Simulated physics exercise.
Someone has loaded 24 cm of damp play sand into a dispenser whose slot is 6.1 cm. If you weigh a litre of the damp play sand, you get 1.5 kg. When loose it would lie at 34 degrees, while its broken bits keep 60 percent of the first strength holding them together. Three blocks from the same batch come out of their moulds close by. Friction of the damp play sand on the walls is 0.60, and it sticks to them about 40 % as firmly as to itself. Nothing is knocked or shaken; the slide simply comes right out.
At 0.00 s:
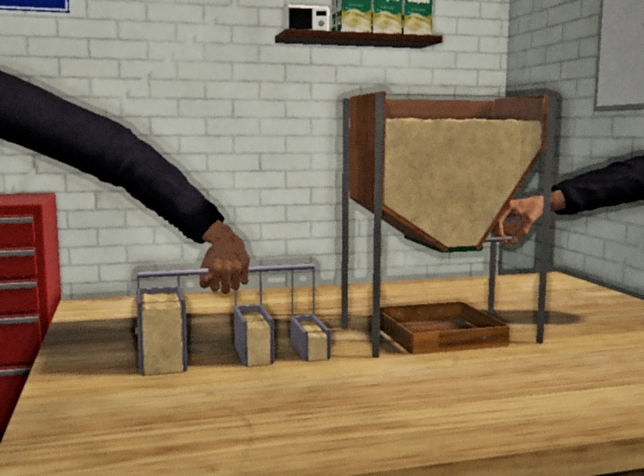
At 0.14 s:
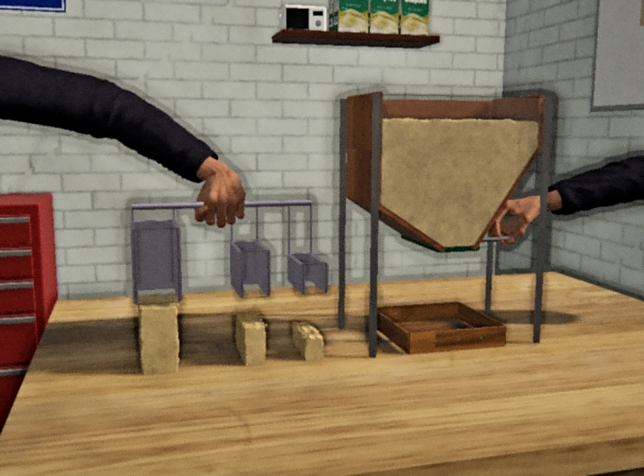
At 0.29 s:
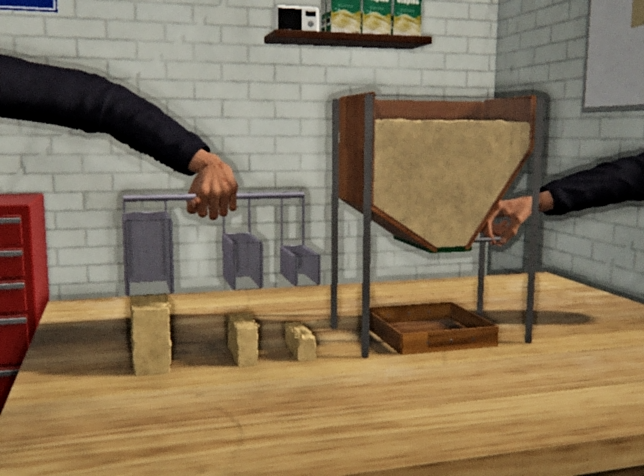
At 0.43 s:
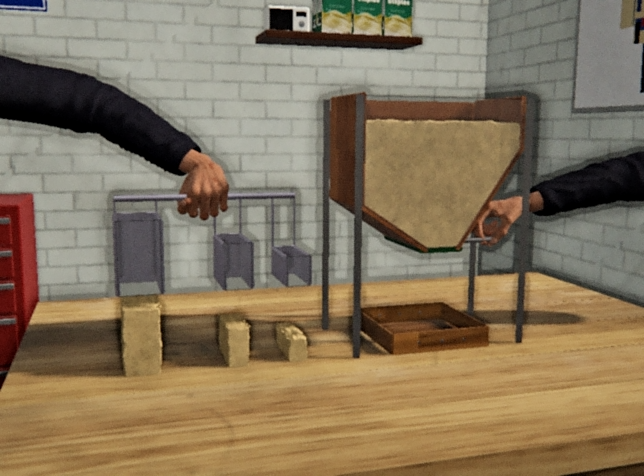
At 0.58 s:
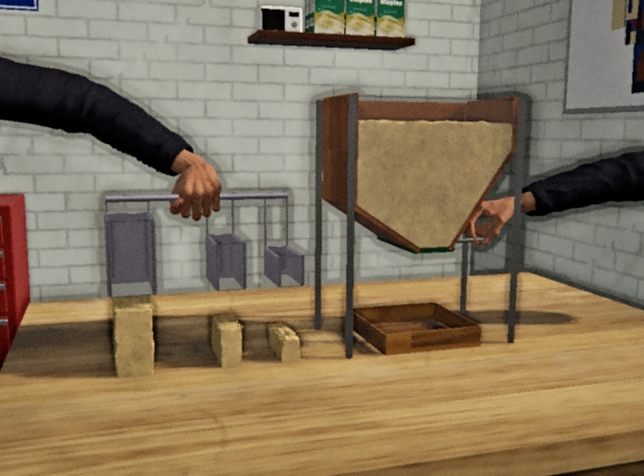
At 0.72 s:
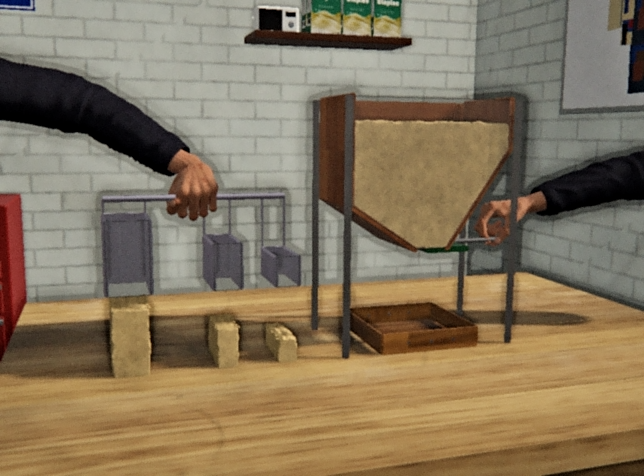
A brown hopper filled with tan sand stands on gray legs above an empty wooden tray, seen from the front across a pale wooden workbench before a white brick wall. At left, beside a red cabinet, a dark-sleeved arm lifts three gray moulds off three sand blocks, tallest at left. The view drifts right, and the right hand then slightly pulls the green slide beneath the hopper.
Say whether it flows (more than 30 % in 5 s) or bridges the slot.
It stalls.
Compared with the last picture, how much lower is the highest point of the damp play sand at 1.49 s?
By my estimate, near 0.0 cm.
After 1.07 s, 0 % has run out.
After 1.49 s, 0 % has run out.
After 1.90 s, 0 % has run out.
After 2.32 s, 0 % has run out.
After 5.62 s, at the end, 0 % has run out.
